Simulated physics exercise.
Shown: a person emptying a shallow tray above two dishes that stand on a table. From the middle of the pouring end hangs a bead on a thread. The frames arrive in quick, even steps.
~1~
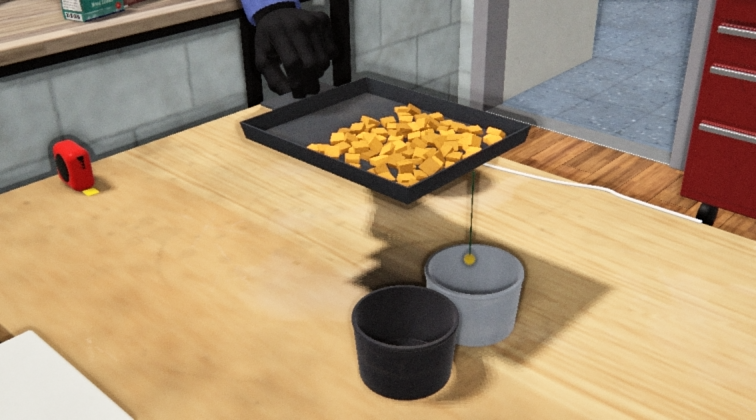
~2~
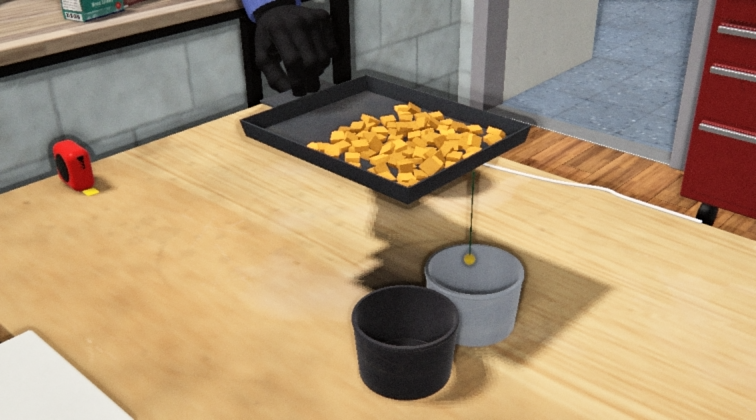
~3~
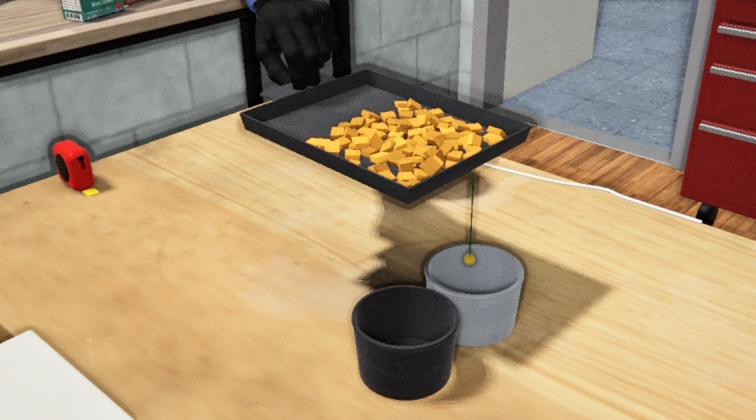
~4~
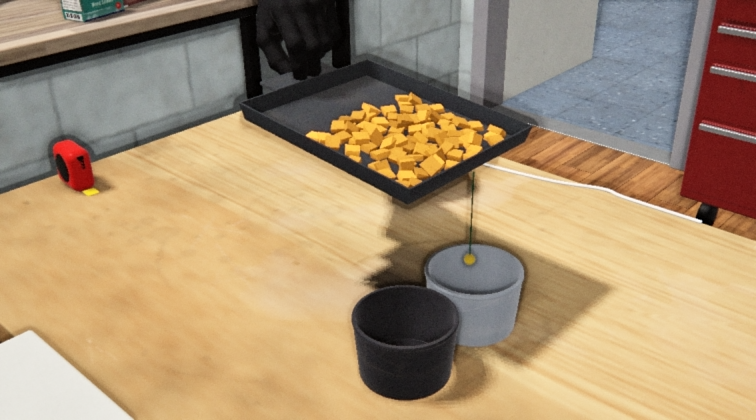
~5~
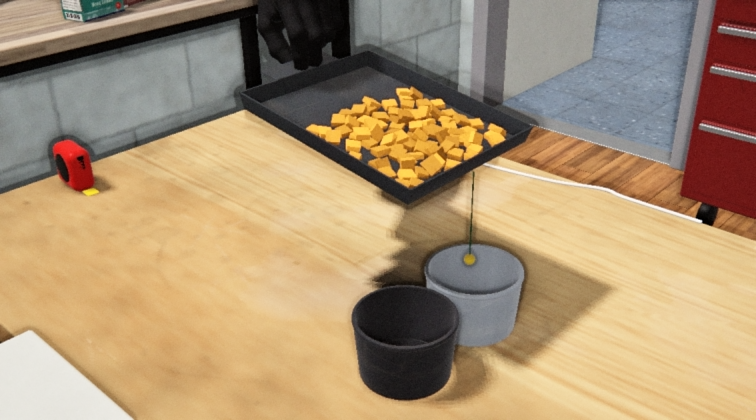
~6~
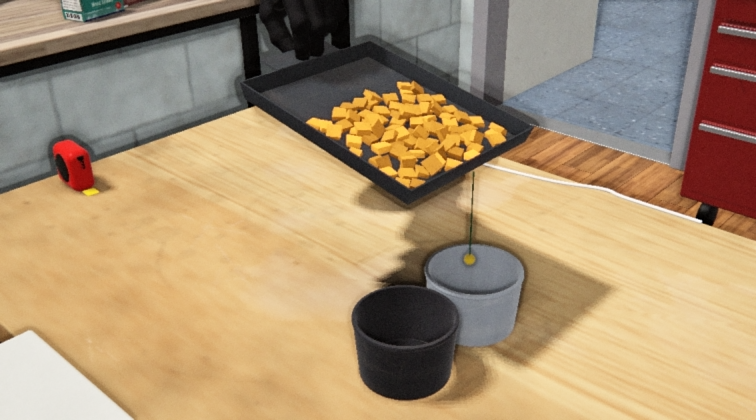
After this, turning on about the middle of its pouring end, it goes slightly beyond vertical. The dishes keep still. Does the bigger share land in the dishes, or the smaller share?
The smaller share lands in them.
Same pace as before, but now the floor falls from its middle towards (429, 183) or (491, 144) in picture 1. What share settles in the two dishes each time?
About 70 % and 10 %.
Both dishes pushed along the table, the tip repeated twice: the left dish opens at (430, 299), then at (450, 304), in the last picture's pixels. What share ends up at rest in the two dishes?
About 30 per cent, then about 60 per cent.
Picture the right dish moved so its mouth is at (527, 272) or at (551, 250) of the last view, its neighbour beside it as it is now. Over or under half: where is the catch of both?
Place 1: Higher than half; place 2: Higher than half.
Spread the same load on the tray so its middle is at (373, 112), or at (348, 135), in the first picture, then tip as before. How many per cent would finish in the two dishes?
Some 20 and then some 20 per cent.
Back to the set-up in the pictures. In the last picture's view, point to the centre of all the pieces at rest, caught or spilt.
It settles centred around (523, 357).
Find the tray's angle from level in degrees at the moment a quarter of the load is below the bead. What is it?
Near 90 degrees.
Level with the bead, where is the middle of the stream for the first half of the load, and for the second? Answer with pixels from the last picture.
Starting near (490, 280), moving on to near (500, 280).
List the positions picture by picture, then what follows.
In the first picture, corners of the pouring end at (408, 185) and (526, 125), level; middle of the load at (411, 147), small crackers; left dish at (445, 359); right dish at (512, 308); bead on its thread at (470, 259).
In the second picture, corners of the pouring end at (408, 185) and (526, 125), level; middle of the load at (411, 147).
In the third picture, corners of the pouring end at (409, 185) and (526, 125), tipped barely, level across its low end; middle of the load at (411, 144).
In the fourth picture, corners of the pouring end at (409, 186) and (527, 125), tipped a little, level across its low end; middle of the load at (411, 141).
In the fifth picture, corners of the pouring end at (410, 186) and (528, 126), tipped a little, level across its low end; middle of the load at (412, 138).
In the sixth picture, corners of the pouring end at (411, 187) and (529, 126), tipped a little, level across its low end; middle of the load at (413, 135); left dish at (445, 359); right dish at (512, 308).
Soon after the last picture, tray tipped steeply; all on the tray.
A little later, tray tipped right over; about two thirds on the tray; a stray few in the left dish; a small part in the right dish; a small part outside both; a small part in the air.
Later still, tray tipped past a quarter turn; a small part in the left dish; about a quarter in the right dish; most outside both.
At rest, tray tipped past a quarter turn; a small part in the left dish; about a quarter in the right dish; most outside both.
